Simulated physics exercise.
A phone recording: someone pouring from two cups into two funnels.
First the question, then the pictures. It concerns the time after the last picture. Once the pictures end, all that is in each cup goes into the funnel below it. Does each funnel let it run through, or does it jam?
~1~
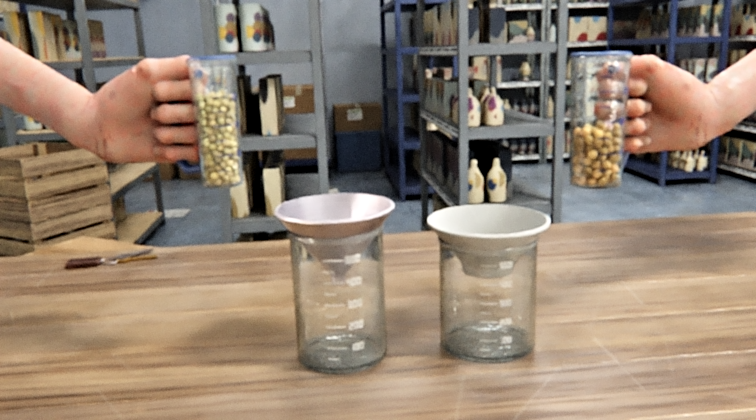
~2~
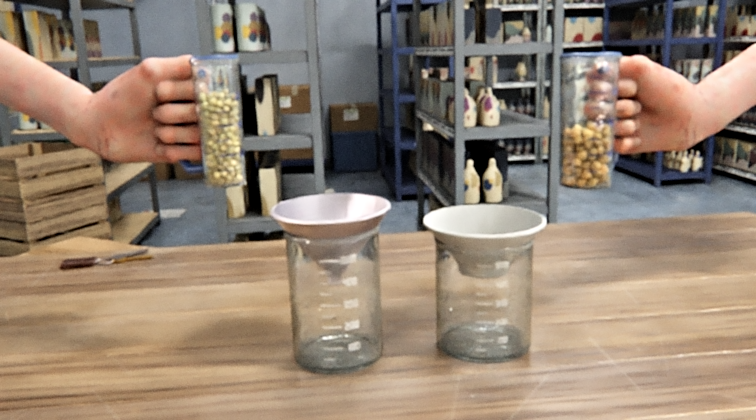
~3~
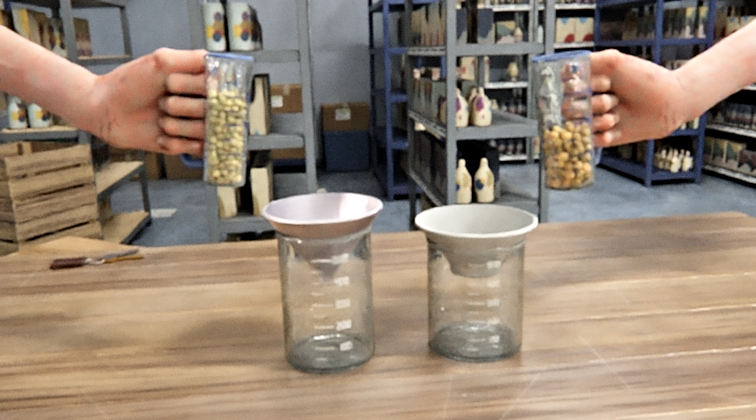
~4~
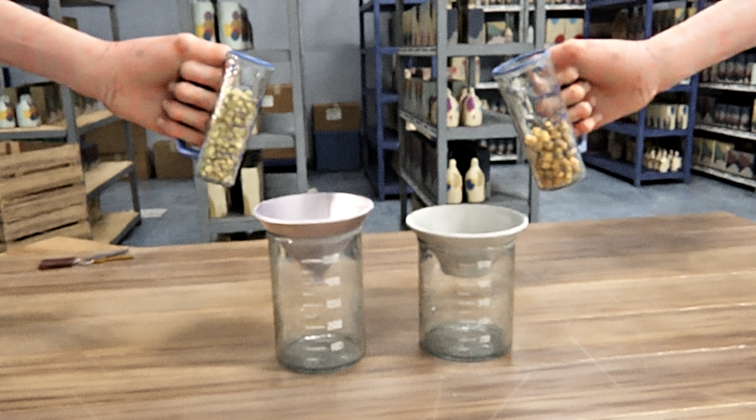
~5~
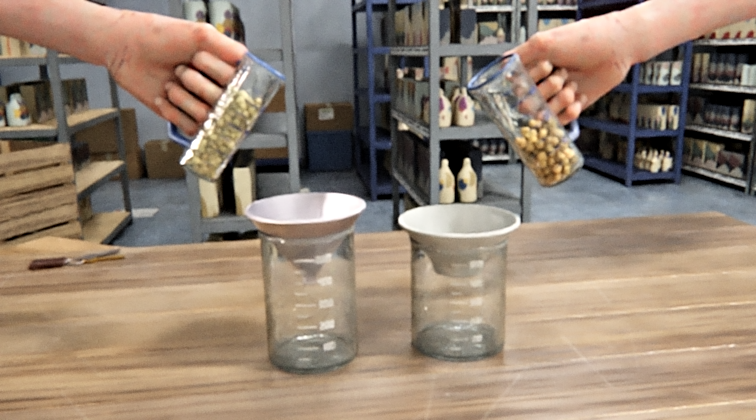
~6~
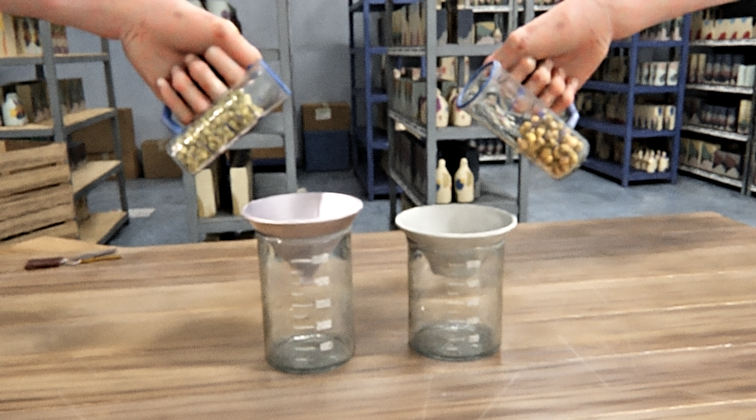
In order: Left funnel: I'd say it gets wedged; right: I'd say it empties without a hitch.
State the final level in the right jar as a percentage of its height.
I'd reckon around 15 per cent.
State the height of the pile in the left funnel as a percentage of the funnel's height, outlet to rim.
It gets to around 80 percent.
Then, 0.18 s later than the last frame, left, every one still in the cup; right, every one still in the cup.
Then, 0.42 s later than the last frame, left, every one still in the cup; right, every one still in the cup.
Then, 0.67 s later than the last frame, left, almost all still in the cup, about a tenth in or over the funnel; right, almost all still in the cup, just a few in or over the funnel.
When it is over, left, almost all stuck in the funnel, just a few down in the jar; right, every one down in the jar.
